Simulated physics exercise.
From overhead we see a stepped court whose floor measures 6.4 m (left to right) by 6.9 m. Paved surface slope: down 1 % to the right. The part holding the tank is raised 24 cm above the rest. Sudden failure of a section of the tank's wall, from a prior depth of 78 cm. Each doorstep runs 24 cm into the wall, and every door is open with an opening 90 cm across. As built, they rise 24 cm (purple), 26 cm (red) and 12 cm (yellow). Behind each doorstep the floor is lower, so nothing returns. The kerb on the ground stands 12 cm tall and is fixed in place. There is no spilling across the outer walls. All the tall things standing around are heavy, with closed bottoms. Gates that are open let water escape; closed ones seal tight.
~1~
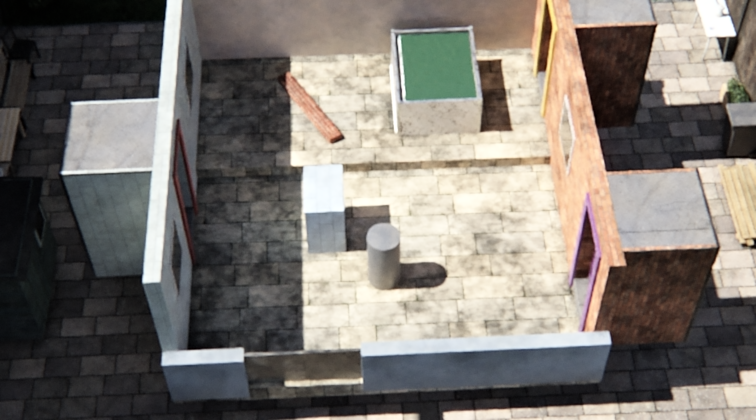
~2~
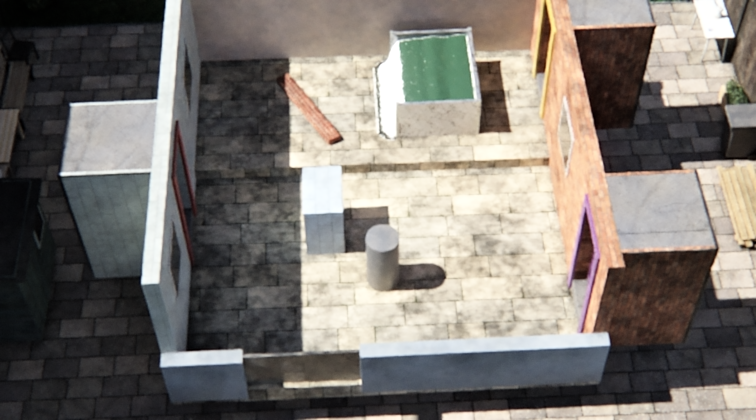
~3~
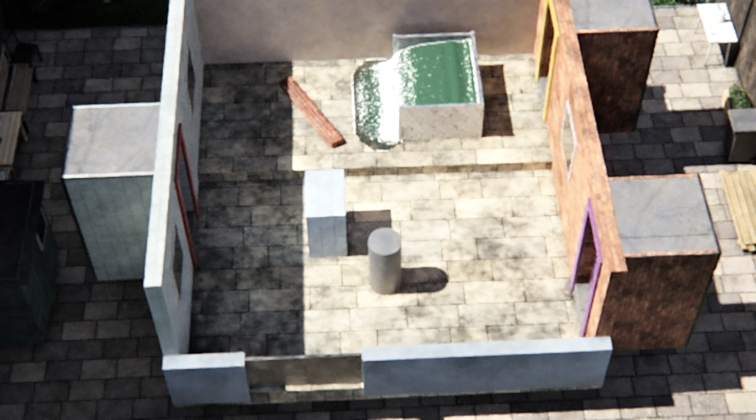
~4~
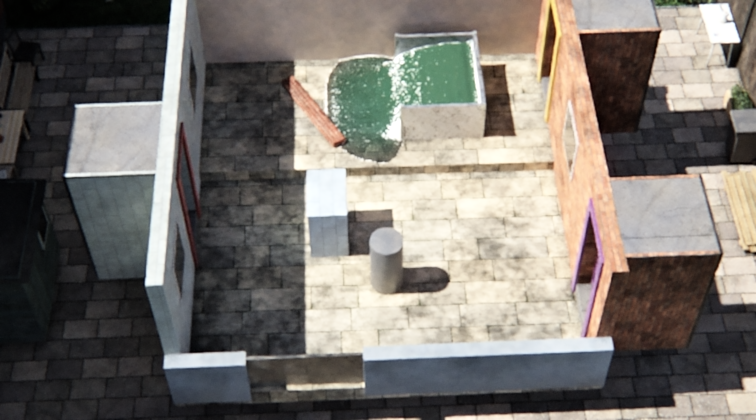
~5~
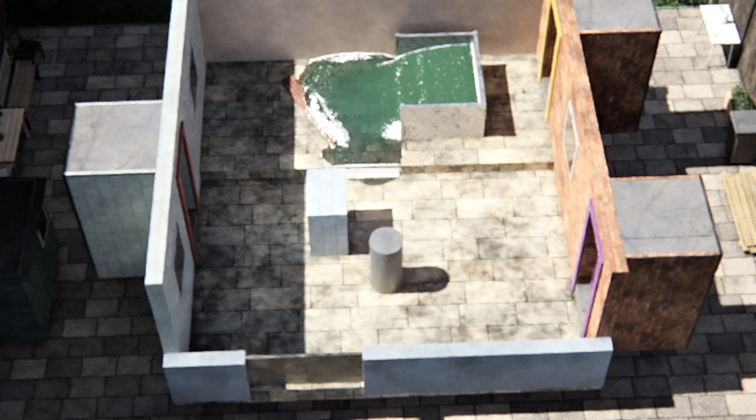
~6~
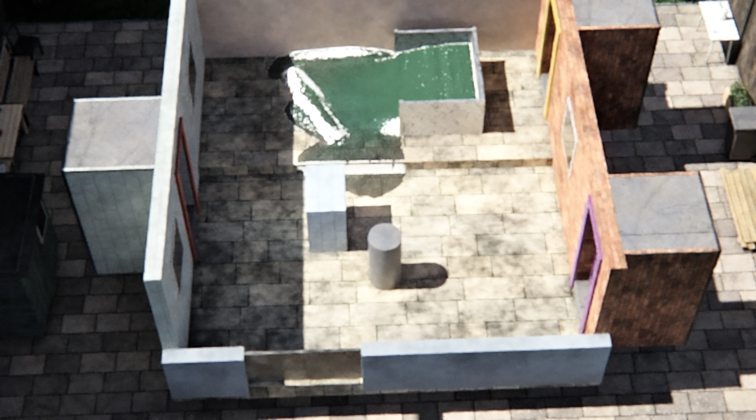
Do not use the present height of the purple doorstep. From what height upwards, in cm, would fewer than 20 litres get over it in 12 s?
About 11 cm.
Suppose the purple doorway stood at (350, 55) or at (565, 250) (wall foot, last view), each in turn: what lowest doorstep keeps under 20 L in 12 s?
About 14.5 cm, then about 7.0 cm.
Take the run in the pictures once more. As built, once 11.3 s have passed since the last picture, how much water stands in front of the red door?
Lab note: Depth approx. 2.0 cm.
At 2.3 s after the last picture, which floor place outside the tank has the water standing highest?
Around (253, 65).
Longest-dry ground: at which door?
It's the purple door.
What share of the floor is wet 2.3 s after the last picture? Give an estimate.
Roughly 40 percent of the floor.
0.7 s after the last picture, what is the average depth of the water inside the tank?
About 26 centimetres.
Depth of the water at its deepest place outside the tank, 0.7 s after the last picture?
52 cm.
Then, 0.7 s after the last picture water covers 30 % of the floor, deepest (52 cm) near (206, 60); it has not reached the purple door.
Then, 2.3 s after the last picture water covers 40 % of the floor, deepest (24 cm) near (253, 65); it has not reached the purple door.
Then, 11.3 s after the last picture water covers 85 % of the floor, deepest (12 cm) near (550, 181); 10 cm at the purple door, 0 litres in over its 24 cm doorstep.
At the purple door as built, the water peaked near 17 cm, 6.3 s after the last picture.
Run again over the same 12 s with other heights there, 30 litres in over 10 cm, 6 litres over 13.5 cm. The limit of 20 litres is kept from about 11 cm up.
